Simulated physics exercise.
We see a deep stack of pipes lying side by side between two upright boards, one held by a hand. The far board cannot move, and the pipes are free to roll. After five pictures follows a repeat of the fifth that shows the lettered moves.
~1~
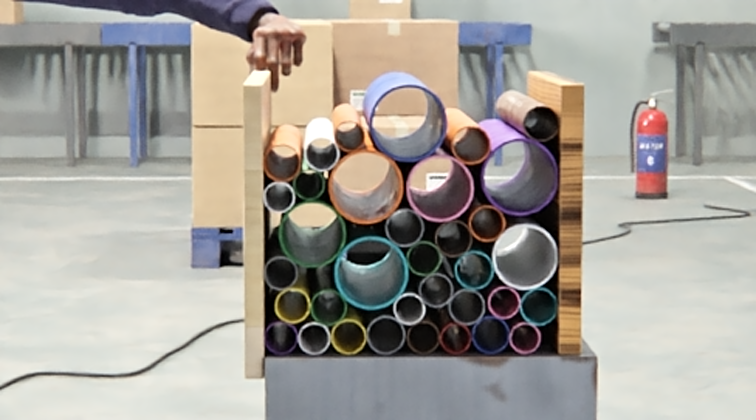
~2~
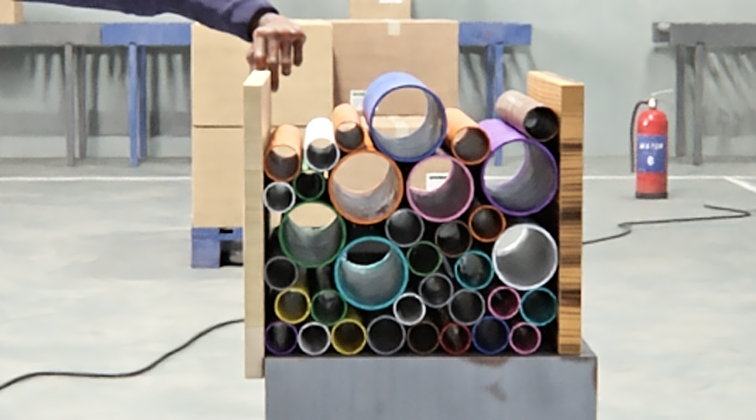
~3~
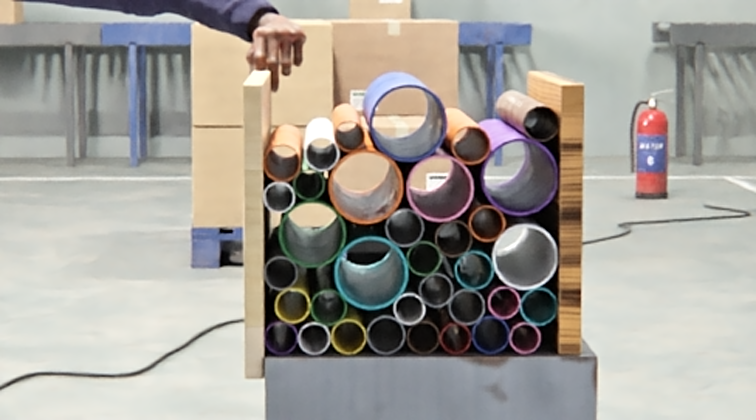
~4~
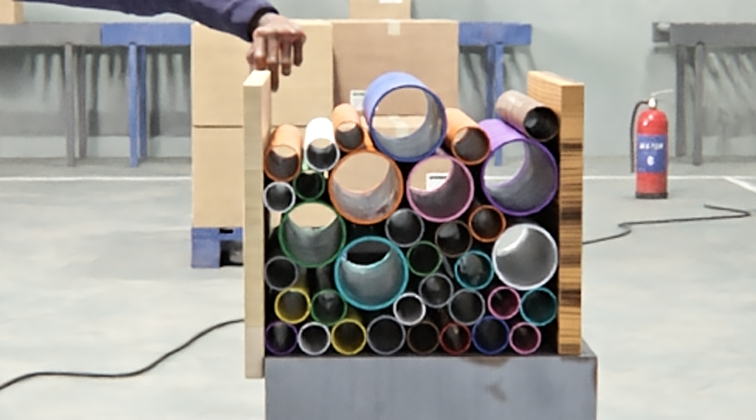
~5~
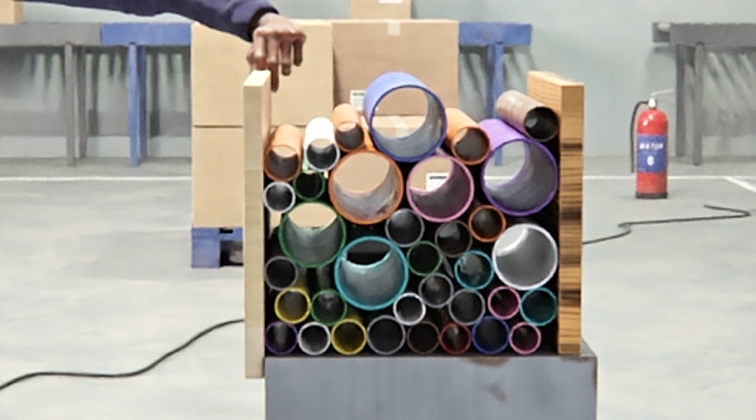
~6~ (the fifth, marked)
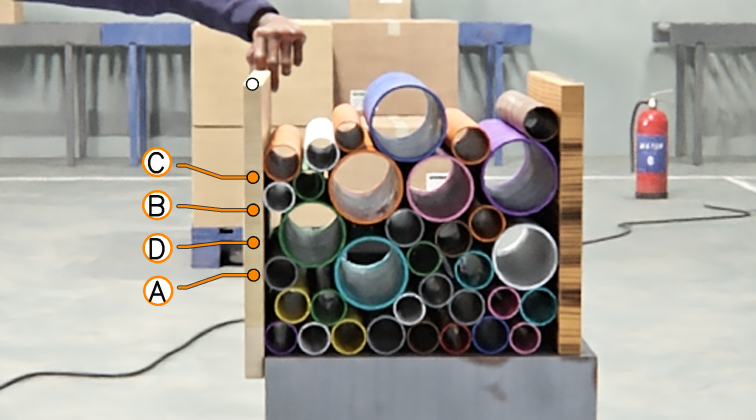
In a warehouse, a hand rested at the top of the left of two upright boards, with a deep stack of colourful pipes lying between them, and nothing in view visibly moved.
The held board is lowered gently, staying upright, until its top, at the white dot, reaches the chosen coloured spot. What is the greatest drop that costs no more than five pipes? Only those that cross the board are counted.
No lower than A.
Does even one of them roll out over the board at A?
At A: Yes.
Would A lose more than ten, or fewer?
Fewer than ten.
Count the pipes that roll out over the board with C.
It comes to none.
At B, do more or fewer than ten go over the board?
Fewer than ten.
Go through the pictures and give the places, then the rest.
A red pipe (456, 338); a pink pipe (504, 303); a white pipe (525, 257), in the first picture.
A white pipe (525, 257); a green pipe (313, 234), in the second picture.
An orange pipe (366, 186); a blue pipe (408, 123), in the third picture.
Side board (259, 211); a purple pipe (281, 337), in the fourth picture.
A red pipe (456, 338); a pink pipe (504, 303); a white pipe (525, 257), in the fifth picture.
On the marked copy, A at (253, 275); B at (253, 210); C at (253, 177); D at (253, 243); the white dot at (252, 84).
Taking A. A third of the way, top of the board (263, 166).
Two thirds of the way, top of the board (264, 258).
When it is over, top of the board (264, 274), five out over the board.
As for the rest, B one out over the board; C none out over the board; D five out over the board.
